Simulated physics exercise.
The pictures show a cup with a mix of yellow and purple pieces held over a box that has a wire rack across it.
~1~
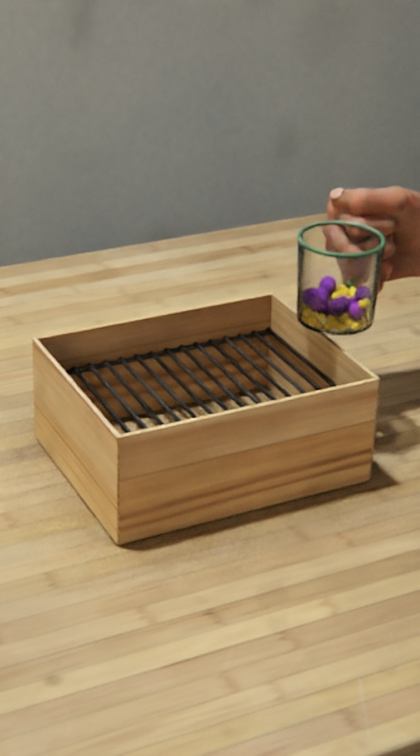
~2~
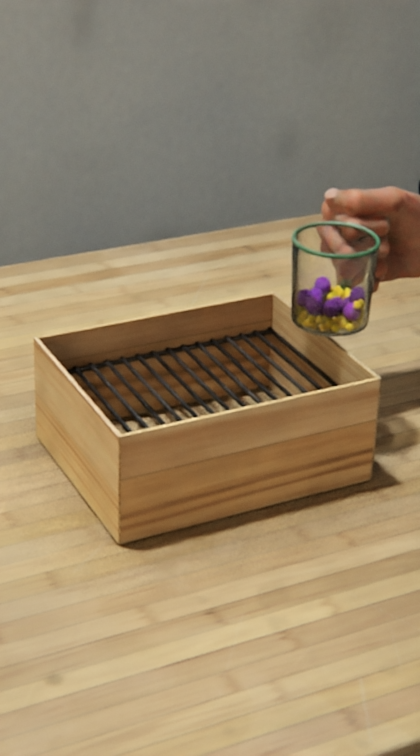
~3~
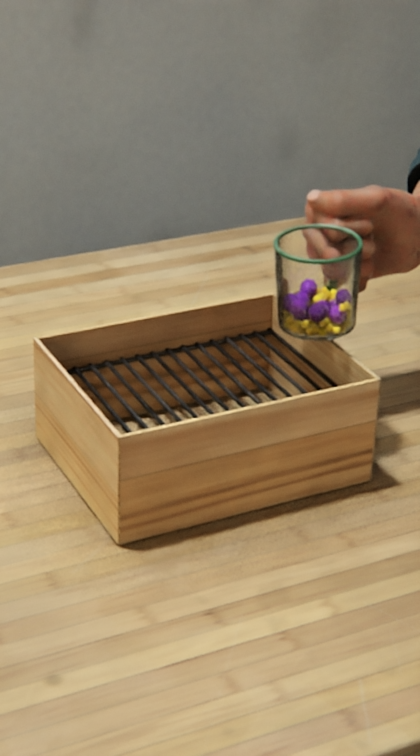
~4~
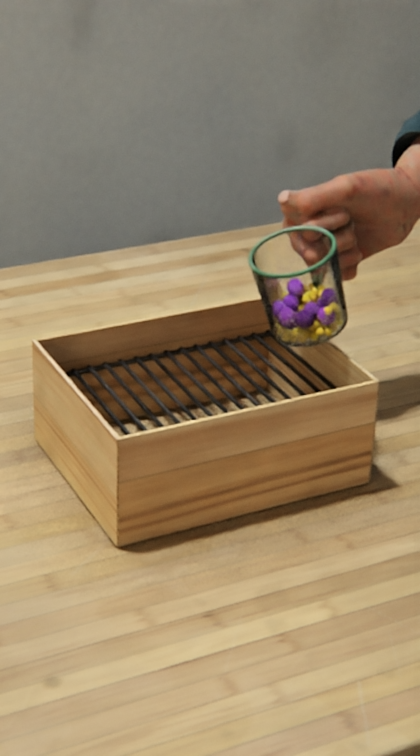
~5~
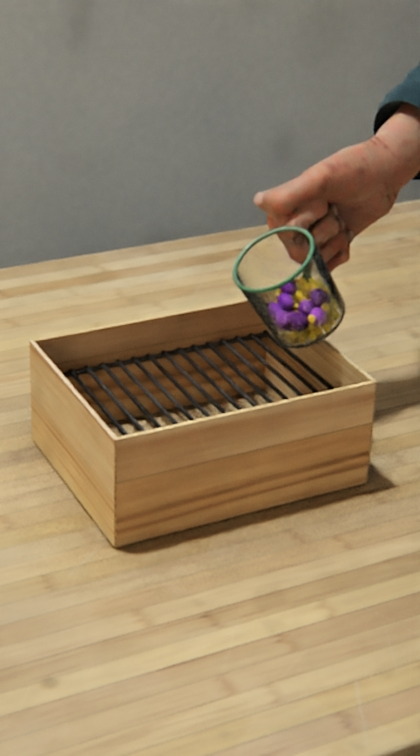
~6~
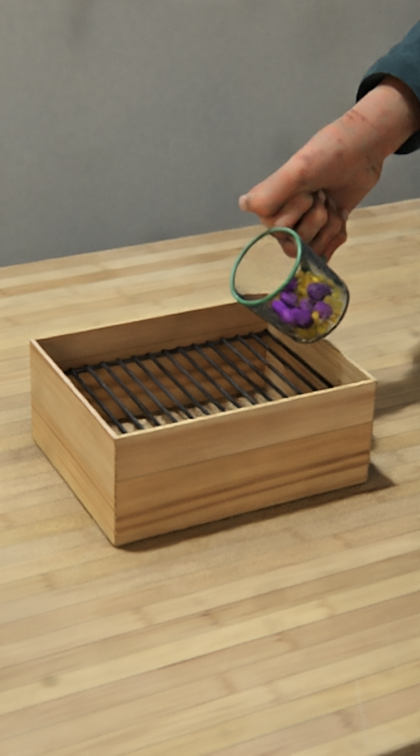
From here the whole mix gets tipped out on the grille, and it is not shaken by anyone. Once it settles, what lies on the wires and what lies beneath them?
Once settled, the yellow ones lie beneath, the purple ones lie on the wires.
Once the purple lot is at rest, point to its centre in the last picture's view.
About (238, 408).
Then, 0.45 s on from there, yellow ones, the whole lot in the cup; purple ones, the whole lot in the cup.
Then, 0.84 s on from there, yellow ones, the bulk in the cup, a little on or over the wires; purple ones, near a quarter in the cup, the bulk on or over the wires.
Then, 1.18 s on from there, yellow ones, a little on or over the wires, all but a few under the rack; purple ones, the whole lot on or over the wires.
In the end, yellow ones, the whole lot under the rack; purple ones, the whole lot on the wires, none at all under the rack.
